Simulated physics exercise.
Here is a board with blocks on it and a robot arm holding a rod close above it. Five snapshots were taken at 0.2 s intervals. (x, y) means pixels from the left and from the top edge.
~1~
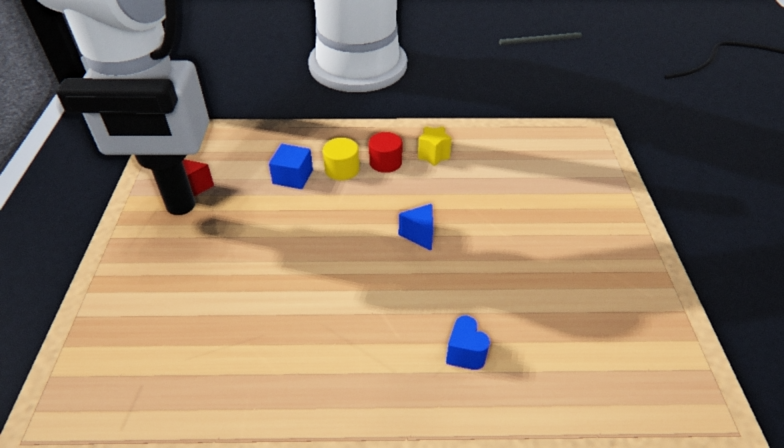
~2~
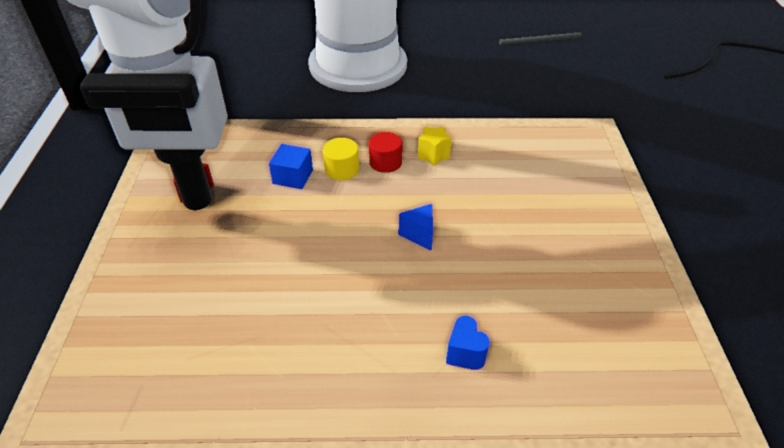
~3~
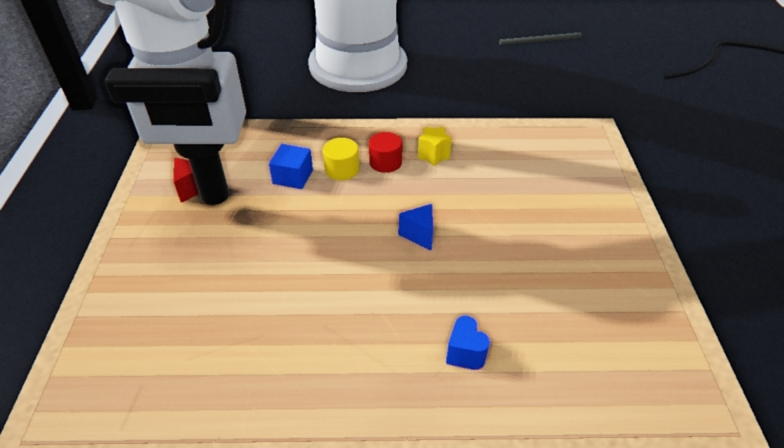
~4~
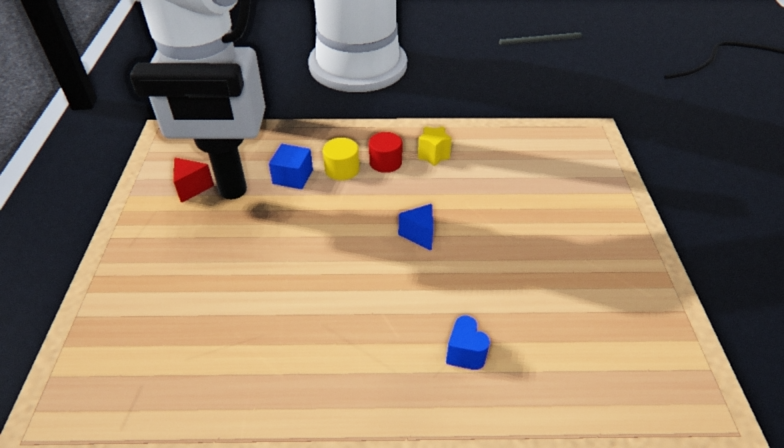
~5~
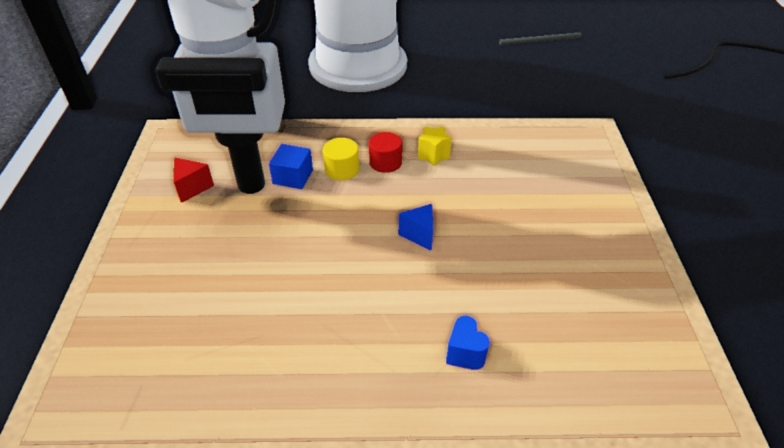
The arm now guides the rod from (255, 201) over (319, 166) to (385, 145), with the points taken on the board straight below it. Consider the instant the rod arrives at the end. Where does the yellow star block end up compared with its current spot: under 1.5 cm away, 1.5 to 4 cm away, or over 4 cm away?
Band: Under 1.5 cm.
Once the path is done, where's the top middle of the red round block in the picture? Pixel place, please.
Its top middle: (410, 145).
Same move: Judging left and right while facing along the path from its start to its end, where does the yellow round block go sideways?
Moves right.
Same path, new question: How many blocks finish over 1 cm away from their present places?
Total moved: Three or more.
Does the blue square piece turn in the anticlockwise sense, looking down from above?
It seems so.
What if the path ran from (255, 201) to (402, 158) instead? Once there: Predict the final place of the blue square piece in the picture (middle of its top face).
The answer is (306, 143).
On the path given first. One third of the way, rod (296, 162); blue square piece (311, 138).
Two thirds of the way, rod (341, 143); blue square piece (331, 120), turned 40° anticlockwise; yellow round block (367, 146); red round block (401, 142).
At the end, rod (385, 131); blue square piece (331, 120), turned 40° anticlockwise; yellow round block (375, 147); red round block (410, 145); yellow star block in place.
